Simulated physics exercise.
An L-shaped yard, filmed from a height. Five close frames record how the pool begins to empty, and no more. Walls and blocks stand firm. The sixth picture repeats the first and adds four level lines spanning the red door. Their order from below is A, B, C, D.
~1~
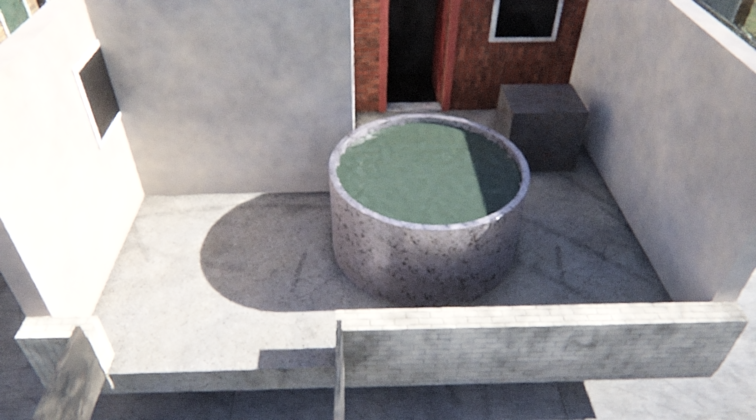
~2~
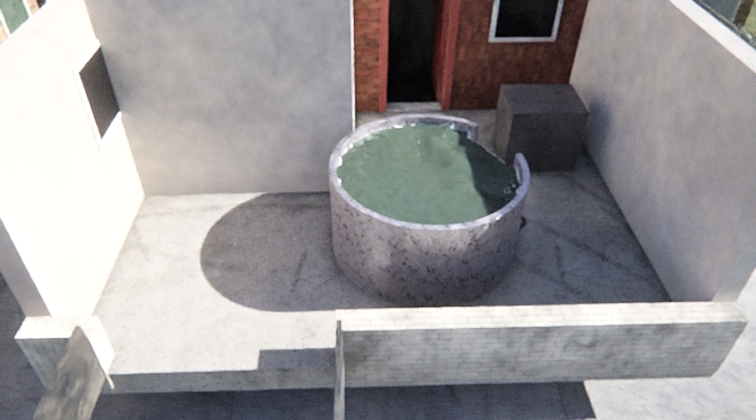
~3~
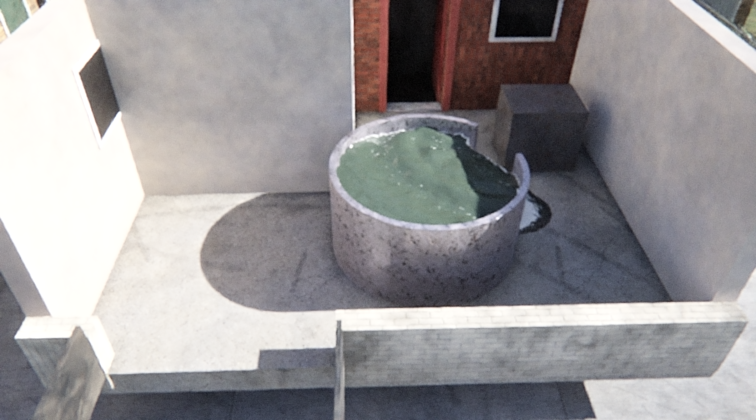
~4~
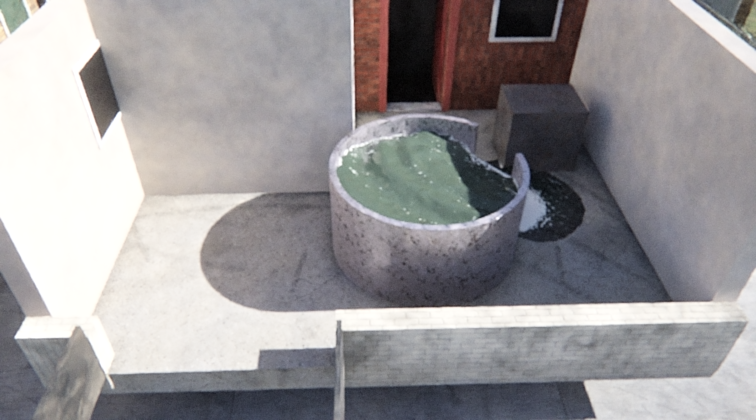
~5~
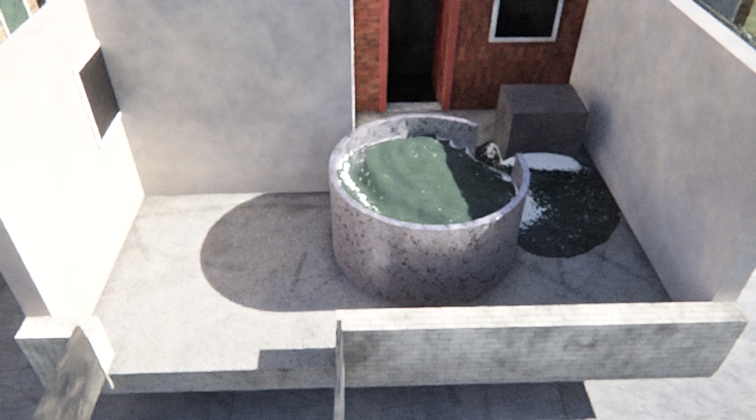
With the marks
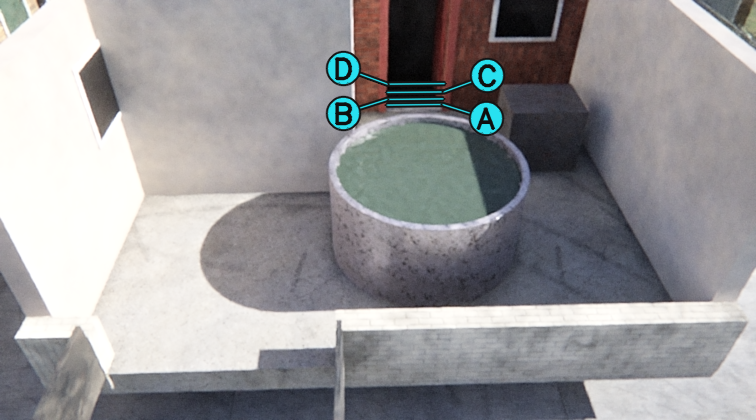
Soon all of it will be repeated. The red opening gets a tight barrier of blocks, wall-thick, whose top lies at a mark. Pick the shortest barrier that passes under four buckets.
It is B.
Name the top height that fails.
Here it is height A.
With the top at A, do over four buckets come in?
Yes, that goes wrong.
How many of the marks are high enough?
Three of them.
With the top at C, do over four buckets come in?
No.
In cyan, A at (414, 104); B at (415, 99); C at (415, 92); D at (416, 83); from the bottom up A, B, C, D.
If A is chosen, about 10 bucketfuls get in.
If B is chosen, a splash gets over, under a bucket.
If C is chosen, nothing gets over.
If D is chosen, nothing gets over.
